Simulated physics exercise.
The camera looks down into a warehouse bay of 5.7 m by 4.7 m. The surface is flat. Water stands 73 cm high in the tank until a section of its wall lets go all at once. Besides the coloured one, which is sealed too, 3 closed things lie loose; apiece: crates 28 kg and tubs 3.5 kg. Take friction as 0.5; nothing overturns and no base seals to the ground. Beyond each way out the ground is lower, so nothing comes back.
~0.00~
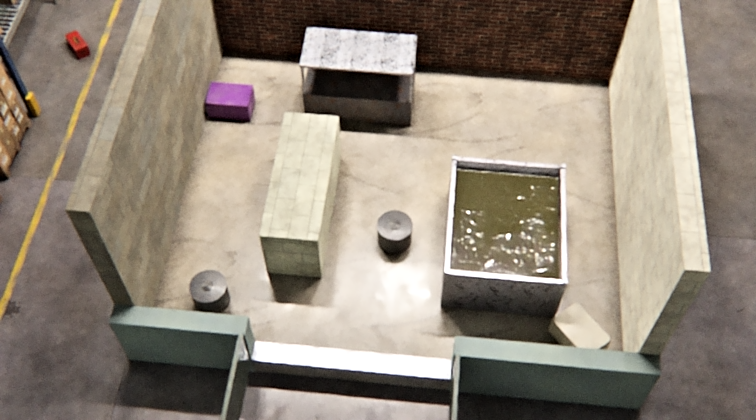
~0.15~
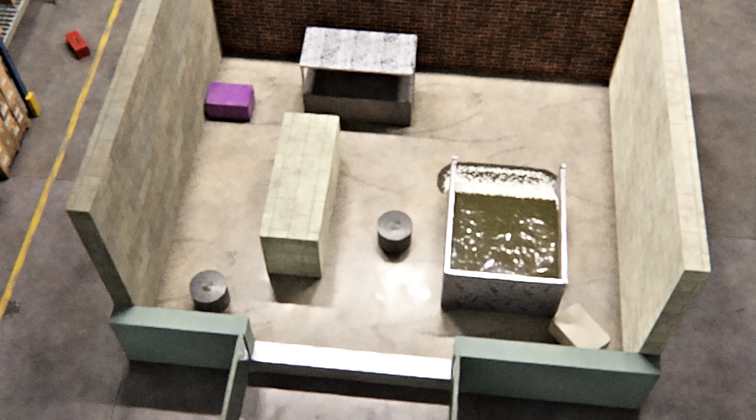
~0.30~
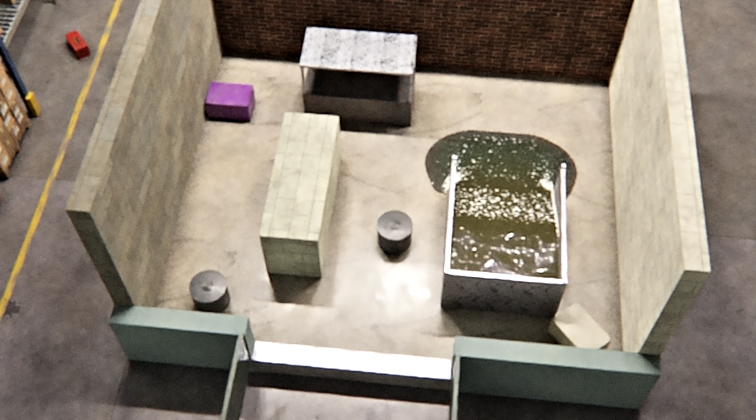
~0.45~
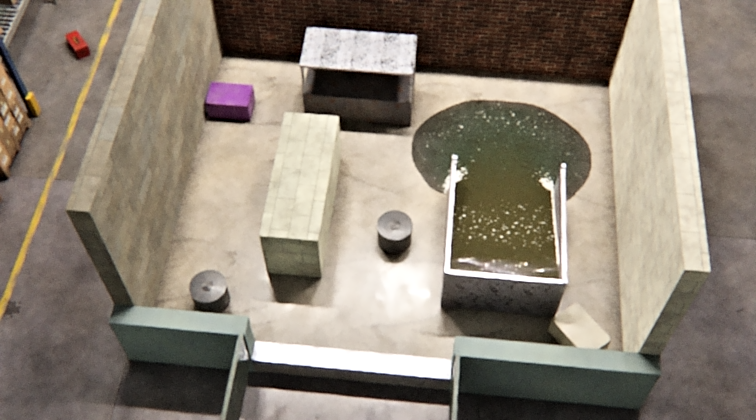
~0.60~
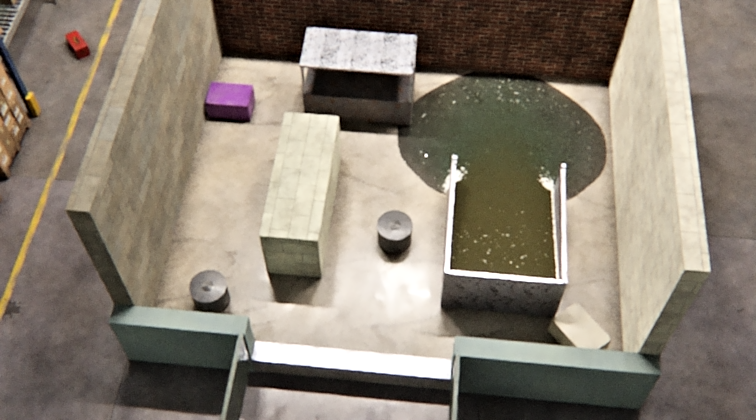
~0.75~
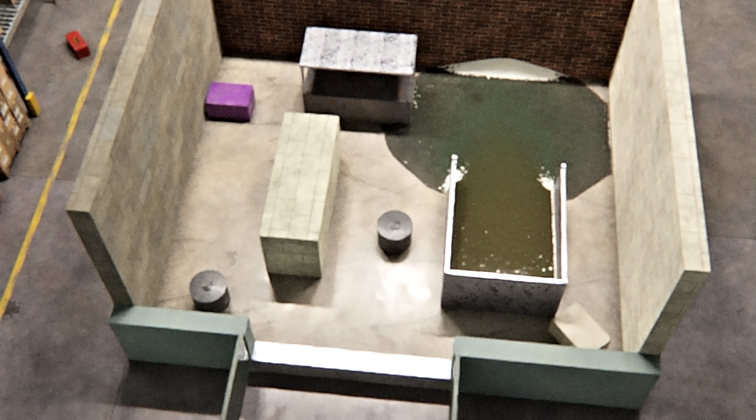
A walled warehouse bay held a big tank of murky water, whose far side opened, and the water poured out, spreading across the floor to the brick back wall while the purple crate stayed still.
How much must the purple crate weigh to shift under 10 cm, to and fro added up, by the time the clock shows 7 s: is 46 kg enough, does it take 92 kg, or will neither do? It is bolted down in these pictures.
I expect that only the larger load is enough.
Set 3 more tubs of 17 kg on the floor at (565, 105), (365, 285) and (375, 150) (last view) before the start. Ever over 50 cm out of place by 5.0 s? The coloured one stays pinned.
In that order: More, under, short of it.
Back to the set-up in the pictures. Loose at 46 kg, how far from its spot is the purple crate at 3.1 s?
Roughly 10 cm.
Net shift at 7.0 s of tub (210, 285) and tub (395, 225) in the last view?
In turn: 5 cm, 120 cm.
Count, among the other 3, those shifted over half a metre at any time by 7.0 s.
2 of them.
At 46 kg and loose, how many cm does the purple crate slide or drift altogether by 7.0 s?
About 40 cm.
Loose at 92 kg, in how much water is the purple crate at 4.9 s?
About 11 cm.
After 1.4 s the purple crate would be 0 cm from its start with 46 kg and 0 cm from its start with 92 kg; 0 cm of water round it then.
After 3.1 s the purple crate would be 13 cm from its start with 46 kg and 0 cm from its start with 92 kg; 12 cm of water round it then.
After 4.9 s the purple crate would be 42 cm from its start with 46 kg and 0 cm from its start with 92 kg; 11 cm of water round it then.
After 7.0 s the purple crate would be 42 cm from its start with 46 kg and 0 cm from its start with 92 kg; 7 cm of water round it then.
